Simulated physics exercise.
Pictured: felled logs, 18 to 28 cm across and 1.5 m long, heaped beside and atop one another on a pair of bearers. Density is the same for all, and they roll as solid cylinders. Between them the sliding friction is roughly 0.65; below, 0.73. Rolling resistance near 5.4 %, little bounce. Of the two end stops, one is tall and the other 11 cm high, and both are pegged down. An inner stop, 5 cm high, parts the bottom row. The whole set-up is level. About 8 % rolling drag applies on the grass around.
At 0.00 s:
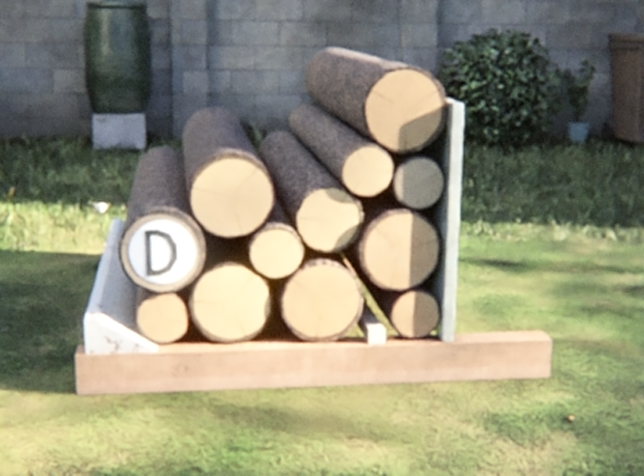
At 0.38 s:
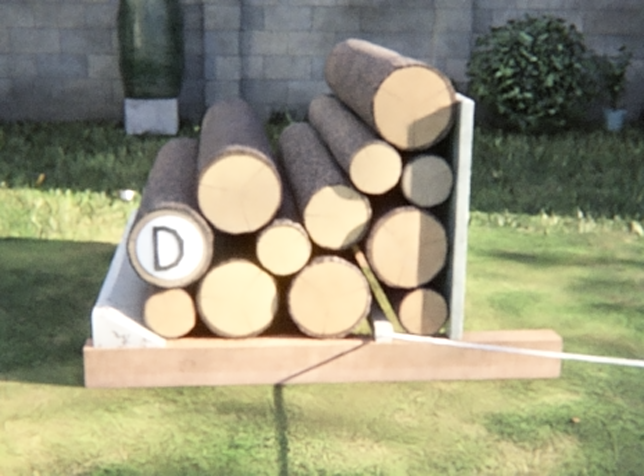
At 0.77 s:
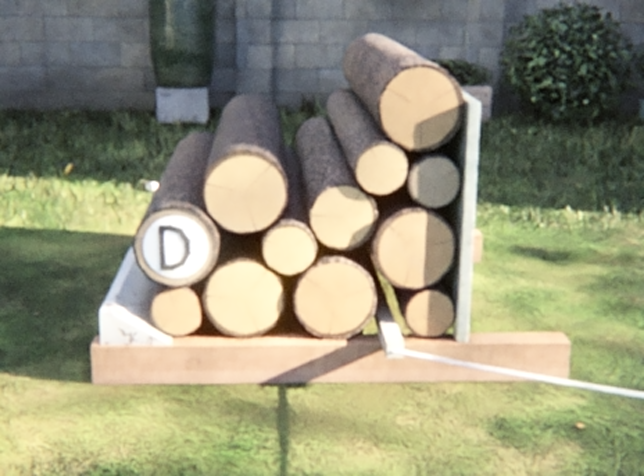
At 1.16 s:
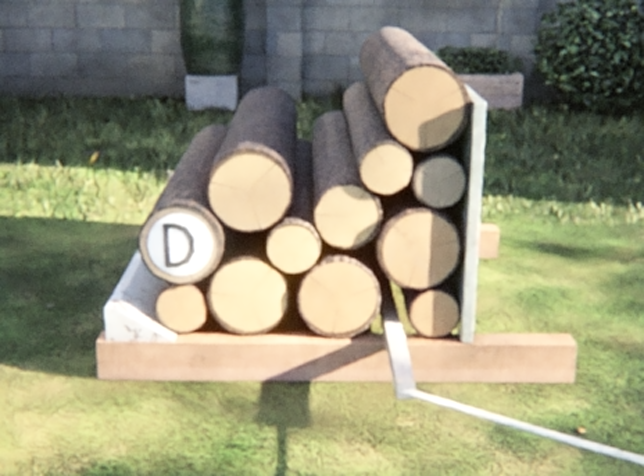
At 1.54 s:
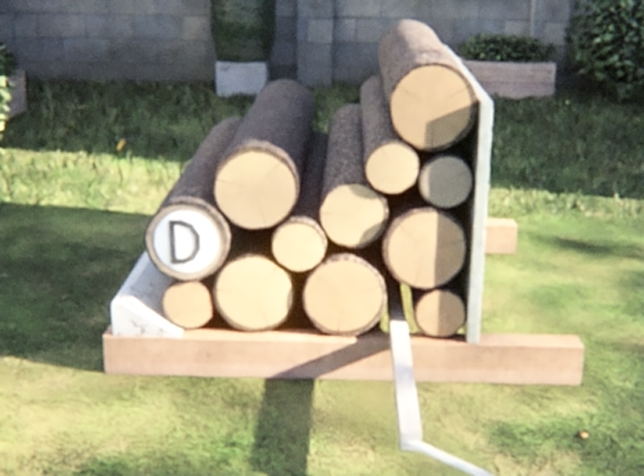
On a lawn, a pale strap slides out from under stacked logs, which stay still.
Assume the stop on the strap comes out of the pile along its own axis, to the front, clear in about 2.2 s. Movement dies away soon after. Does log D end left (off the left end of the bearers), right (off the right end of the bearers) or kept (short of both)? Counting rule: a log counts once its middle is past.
Log D ends kept.
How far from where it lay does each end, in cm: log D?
Log D: 0.
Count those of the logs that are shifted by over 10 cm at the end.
Altogether that makes 0.
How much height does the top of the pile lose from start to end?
Drop in height: About 0 cm.
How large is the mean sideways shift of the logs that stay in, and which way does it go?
Leftwards, by about 0 cm.
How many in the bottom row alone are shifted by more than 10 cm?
0 of them.
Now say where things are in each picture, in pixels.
In the first frame, 12 logs, 4 on the base, highest (406, 110); D (162, 252); left chock (11 cm) (92, 320); right wall (80 cm) (454, 202); inner batten (5 cm) (377, 329).
The stop on the strap has not moved yet, at (384, 327); the rest still, in the second frame.
The stop on the strap is 14 cm out, at (395, 343); the rest still, in the third frame.
The stop on the strap is 43 cm out, at (406, 382); the rest still; bottom ones (181, 309) (248, 298) (339, 300) (434, 315), in the fourth frame.
The stop on the strap is 72 cm out, at (411, 432); the rest still; D (186, 242), in the fifth frame.
After 2.73 s, 0 now displaced over 10 cm; not one off the ends of the bearers; D in place.
After 2.86 s, 0 now displaced over 10 cm; not one off the ends of the bearers; D in place.
At rest by 3.1 s, 0 moved over 10 cm; not one off the ends of the bearers; D in place; top of the pile 1.0 m high, from 1.0 m.
